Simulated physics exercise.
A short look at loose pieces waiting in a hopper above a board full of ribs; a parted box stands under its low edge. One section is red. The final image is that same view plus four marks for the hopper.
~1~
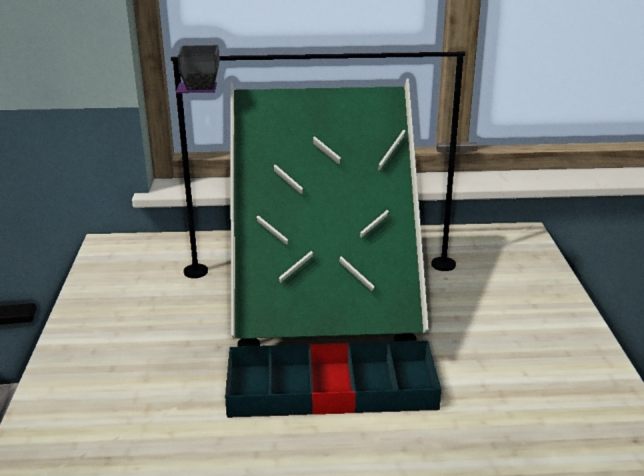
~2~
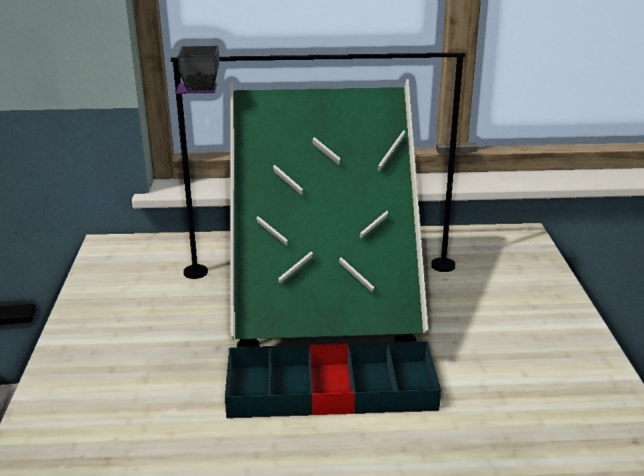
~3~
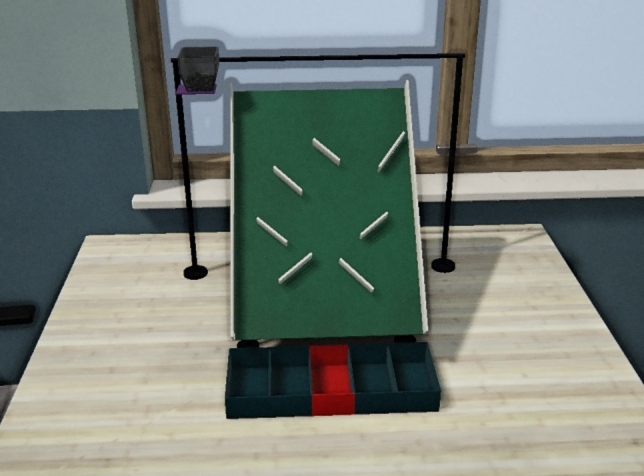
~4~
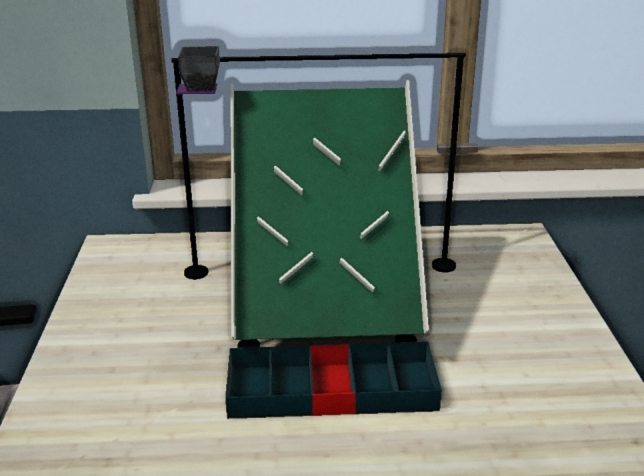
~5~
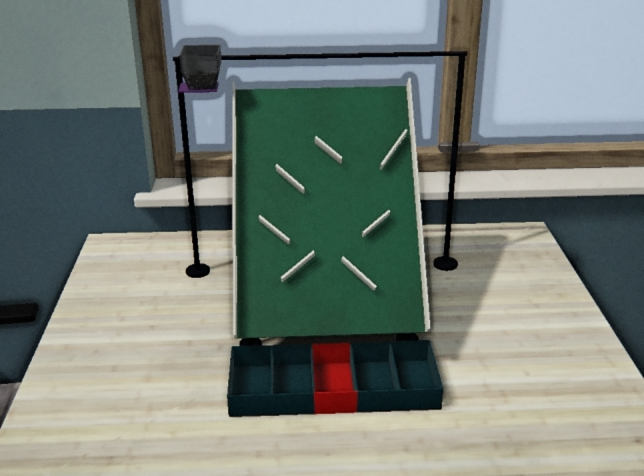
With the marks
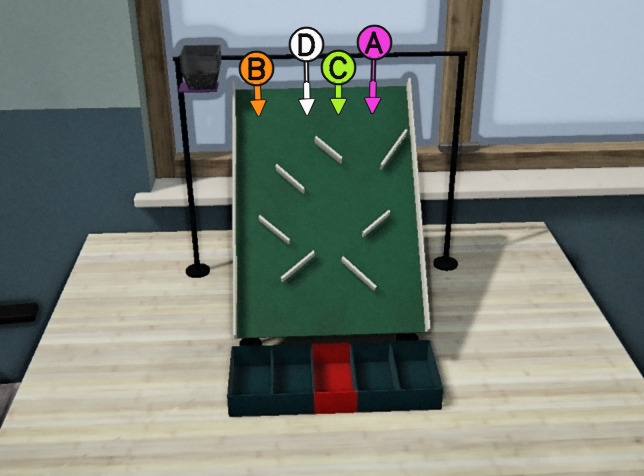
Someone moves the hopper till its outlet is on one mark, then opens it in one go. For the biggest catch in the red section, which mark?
D works best here.
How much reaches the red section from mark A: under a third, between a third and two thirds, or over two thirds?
Mark A gives under a third.
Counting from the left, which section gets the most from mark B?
It is the first one.
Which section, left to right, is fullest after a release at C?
It is the fifth one.
On the marked copy, mark A meets the board at (372, 107); mark B meets the board at (258, 110); mark C meets the board at (338, 108); mark D meets the board at (307, 109).
For mark A, a small part in the red section, most in other sections.
For mark B, a small part in the red section, most in other sections, a small part held on the board.
For mark C, about a quarter in the red section, about two thirds in other sections, a small part held on the board.
For mark D, about half in the red section, about half in other sections, a stray few held on the board.
